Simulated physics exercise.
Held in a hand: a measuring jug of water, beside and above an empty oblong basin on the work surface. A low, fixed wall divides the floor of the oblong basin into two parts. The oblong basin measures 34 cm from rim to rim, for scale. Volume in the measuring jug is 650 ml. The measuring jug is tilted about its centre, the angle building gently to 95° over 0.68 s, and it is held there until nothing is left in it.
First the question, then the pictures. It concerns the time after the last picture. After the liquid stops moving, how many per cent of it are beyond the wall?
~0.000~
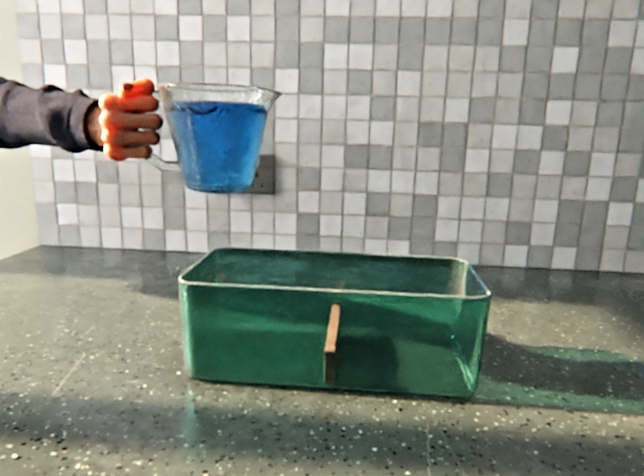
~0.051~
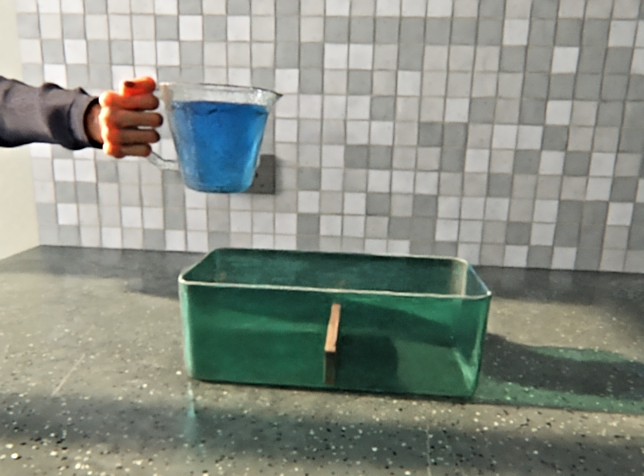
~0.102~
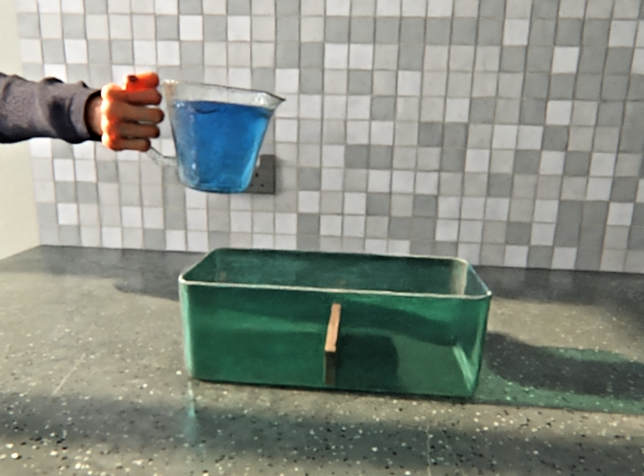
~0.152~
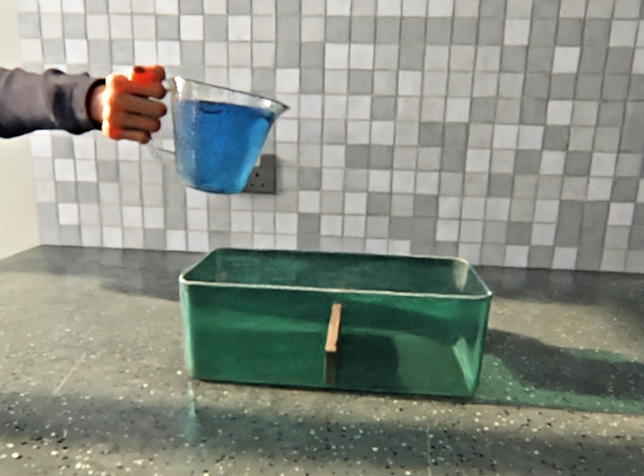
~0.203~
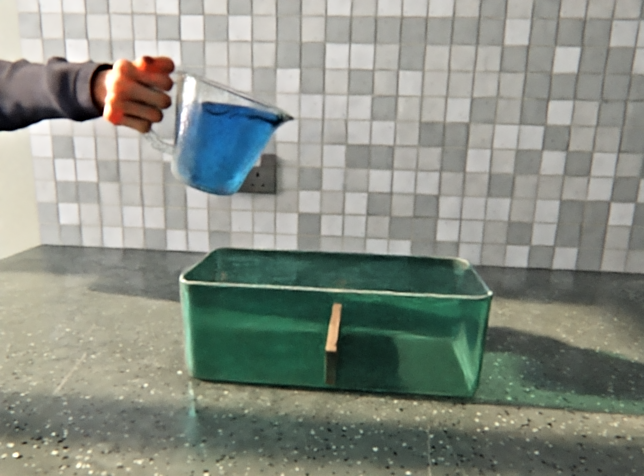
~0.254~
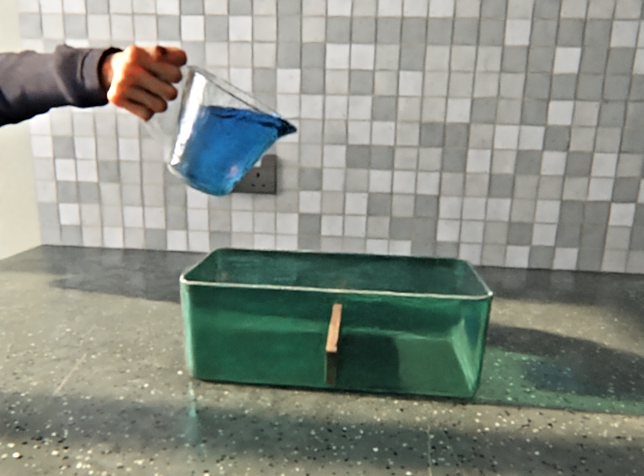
About 51 per cent.
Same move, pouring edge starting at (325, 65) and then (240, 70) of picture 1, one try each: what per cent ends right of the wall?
Roughly 90 per cent the first time and 5 per cent the second.
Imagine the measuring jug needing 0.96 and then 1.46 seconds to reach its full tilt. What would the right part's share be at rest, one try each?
Some 60 and 70 per cent, in that order.
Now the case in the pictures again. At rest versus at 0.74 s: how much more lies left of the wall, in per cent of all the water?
Near 18 percent, more or less.
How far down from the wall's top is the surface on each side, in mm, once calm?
Left: Roughly 28 mm; right: Roughly 28 mm.
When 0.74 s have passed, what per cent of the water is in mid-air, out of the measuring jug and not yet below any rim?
Roughly 14 per cent.
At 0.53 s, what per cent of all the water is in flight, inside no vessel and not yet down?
30 %.
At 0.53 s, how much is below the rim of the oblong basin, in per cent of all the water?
About 20%.
Then, 0.53 s in, the tilt is 84° and 50 per cent is still to pour, 3 is left of the wall and 18 right of it.
Then, 0.74 s in, the tilt is 95° and 11 per cent is still to pour, 30 is left of the wall and 44 right of it.
Then, 0.95 s in, the tilt is 95° and 1 per cent is still to pour, 46 is left of the wall and 50 right of it.
Then, 1.18 s in, the tilt is 95° and 0 per cent is still to pour, 48 is left of the wall and 51 right of it.
Finally, 48 per cent lies left of the wall, 51 right of it and 1 outside.
